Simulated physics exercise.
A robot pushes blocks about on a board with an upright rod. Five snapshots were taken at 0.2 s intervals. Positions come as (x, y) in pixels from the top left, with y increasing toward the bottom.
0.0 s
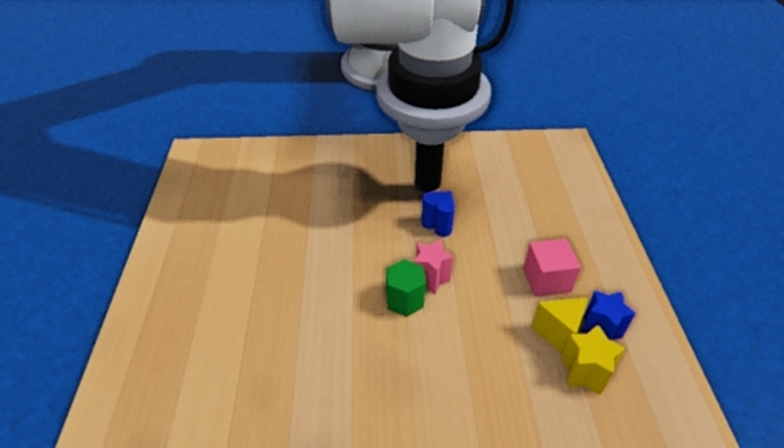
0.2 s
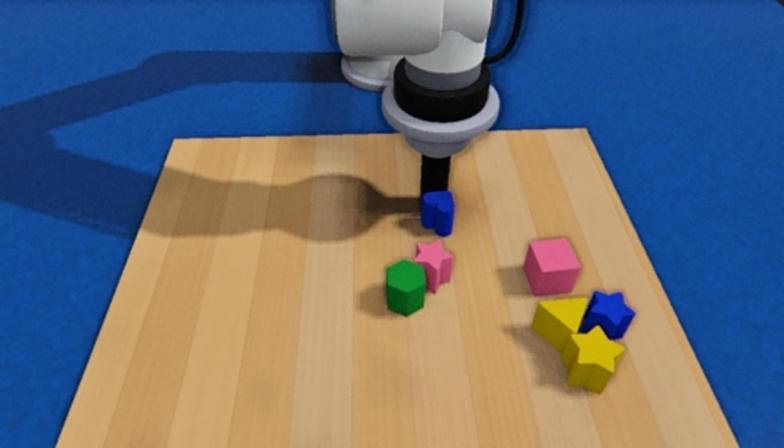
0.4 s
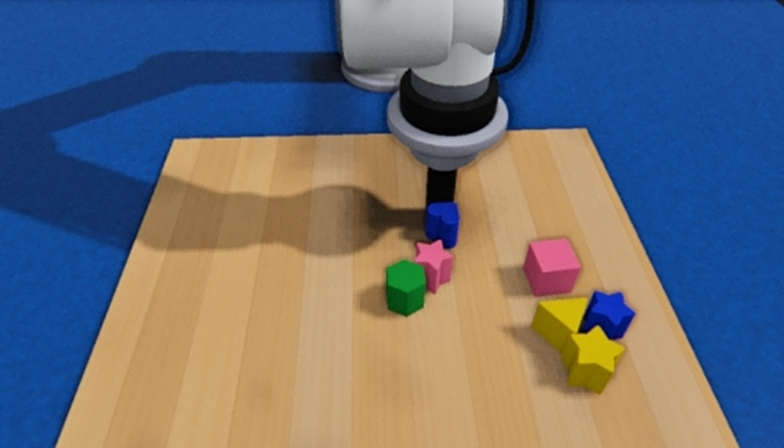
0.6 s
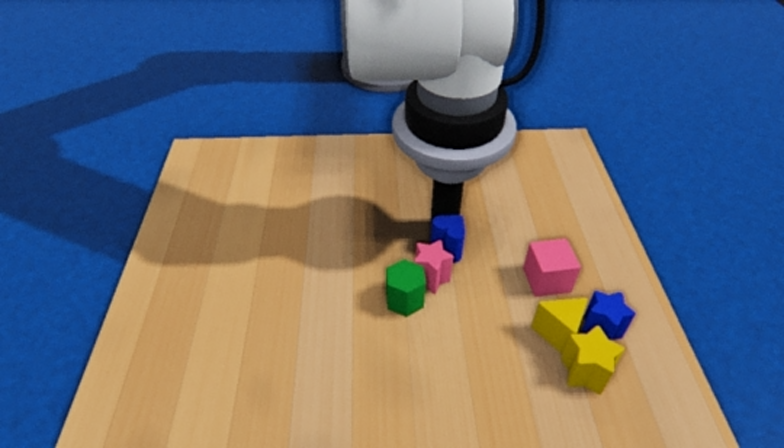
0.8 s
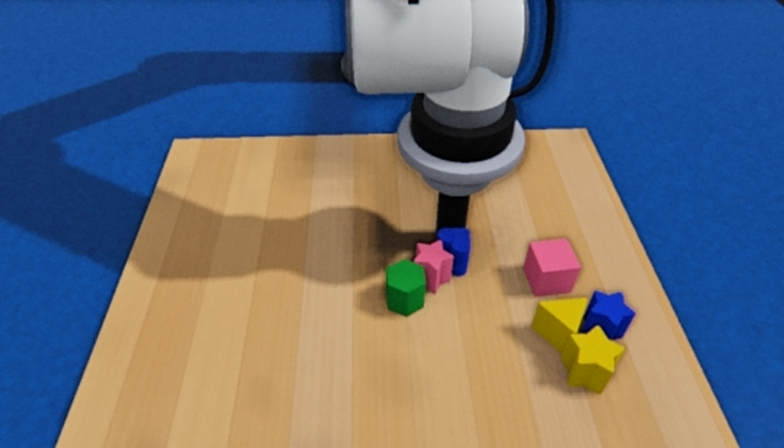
A robot arm's black rod pushes the blue block forward beside the pink star.
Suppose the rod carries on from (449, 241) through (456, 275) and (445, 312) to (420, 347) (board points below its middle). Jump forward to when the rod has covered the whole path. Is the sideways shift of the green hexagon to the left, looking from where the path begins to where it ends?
No - that is not the case.
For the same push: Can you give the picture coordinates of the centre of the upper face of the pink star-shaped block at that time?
I'd say the pink star-shaped block ends with its top centre at (394, 341).
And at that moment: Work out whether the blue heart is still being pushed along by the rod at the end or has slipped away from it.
At that point it is off to one side or behind.
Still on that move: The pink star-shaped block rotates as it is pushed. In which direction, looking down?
In a top view, it turns clockwise.
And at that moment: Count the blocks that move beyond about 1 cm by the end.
I count three at least.
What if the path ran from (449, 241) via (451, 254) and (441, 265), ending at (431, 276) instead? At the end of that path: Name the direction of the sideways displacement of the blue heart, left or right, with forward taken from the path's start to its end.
Side: Left.
What follows on the original path. One third of the way, rod at (457, 267); green hexagon at (395, 281), turned 15° clockwise; pink star-shaped block at (434, 278), turned 75° clockwise; blue heart at (471, 274), turned 25° anticlockwise.
Two thirds of the way, rod at (446, 303); green hexagon at (390, 282), turned 25° clockwise; pink star-shaped block at (425, 305); blue heart at (476, 303), turned 65° anticlockwise.
At the end, rod at (420, 339); green hexagon at (390, 282), turned 25° clockwise; pink star-shaped block at (394, 341), turned 135° clockwise; blue heart at (476, 303), turned 65° anticlockwise; pink four-sided block not moved.
